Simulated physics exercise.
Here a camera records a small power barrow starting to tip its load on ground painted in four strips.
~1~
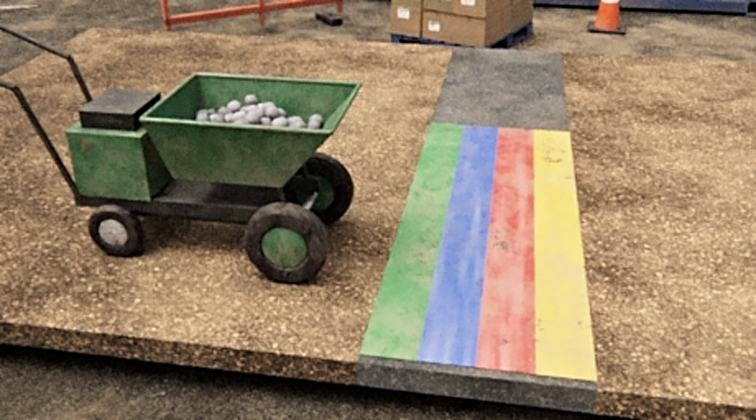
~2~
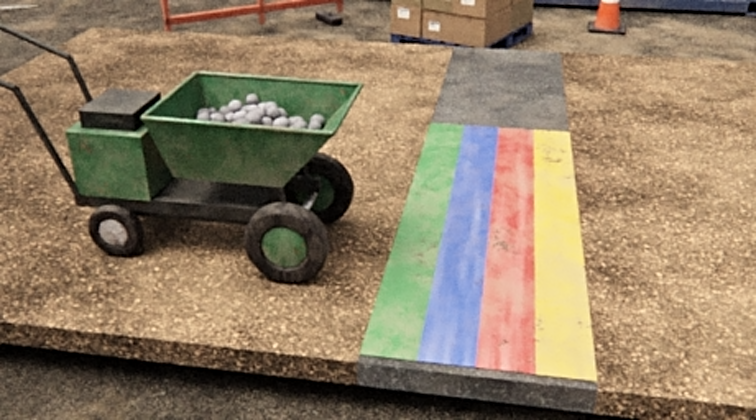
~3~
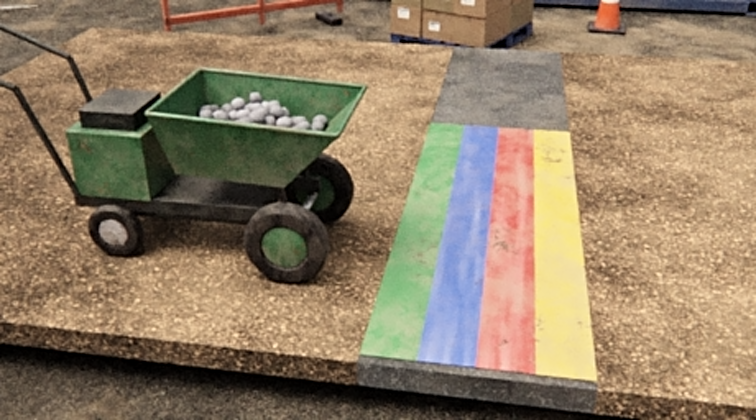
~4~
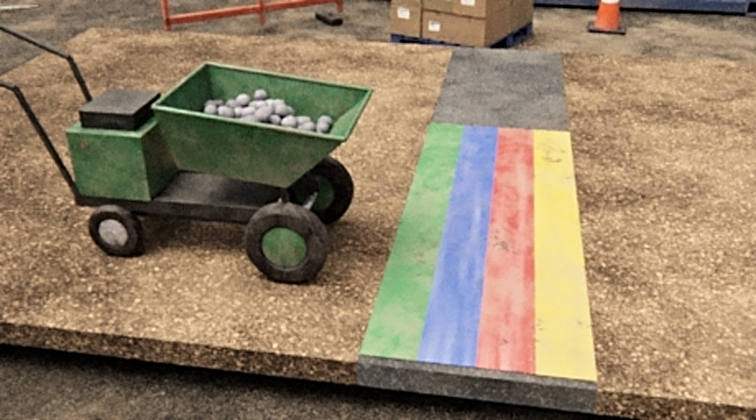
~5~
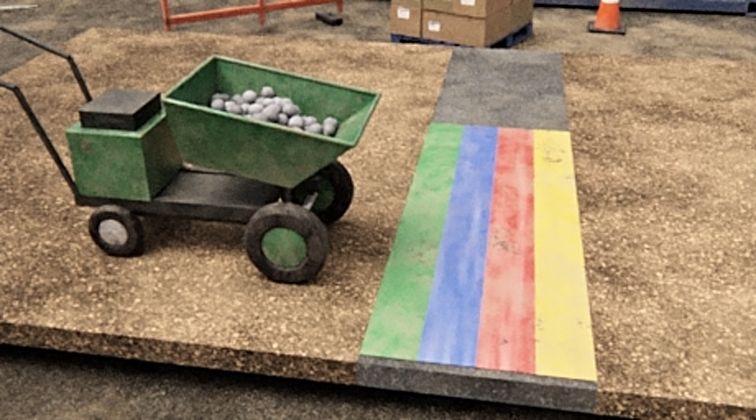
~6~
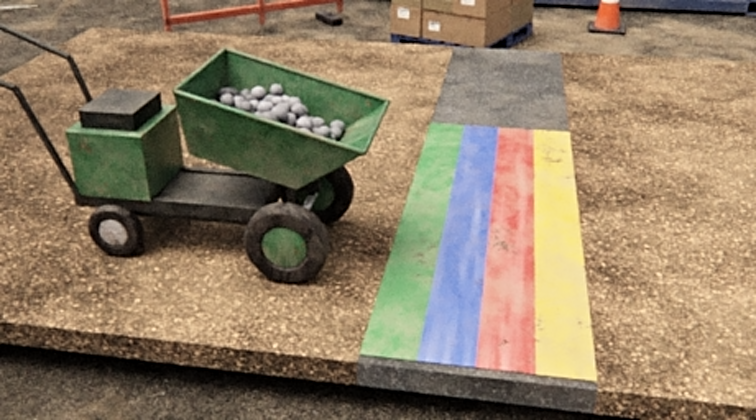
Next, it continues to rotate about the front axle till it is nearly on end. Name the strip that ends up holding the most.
Blue.
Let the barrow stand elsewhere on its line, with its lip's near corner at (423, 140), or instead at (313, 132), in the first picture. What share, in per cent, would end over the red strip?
First spot 20 per cent, second spot 20 per cent.
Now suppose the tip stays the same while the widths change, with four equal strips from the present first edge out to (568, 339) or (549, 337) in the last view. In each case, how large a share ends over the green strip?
I'd say some 10 % for the first and some 0 % for the second.
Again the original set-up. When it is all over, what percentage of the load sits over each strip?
So the green strip ends with 10 %, the blue strip with 45 %, the red strip with 25 % and the yellow strip with 5 %.
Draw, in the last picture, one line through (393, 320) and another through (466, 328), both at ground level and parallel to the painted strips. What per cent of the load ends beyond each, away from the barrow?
90 and 40 in a hundred.
Soon after the last picture, skip tipped steeply; all in the skip.
A little later, skip tipped right over; nearly all in the skip; a stray few over the green strip; a small part over the blue strip; a stray few falling.
Later still, skip tipped right over; about a quarter in the skip; a small part over the green strip; about a third over the blue strip; about a quarter over the red strip; a small part over the yellow strip.
At rest, skip tipped right over; a small part in the skip; a small part over the green strip; about half over the blue strip; about a quarter over the red strip; a small part over the yellow strip; a stray few off the paint.
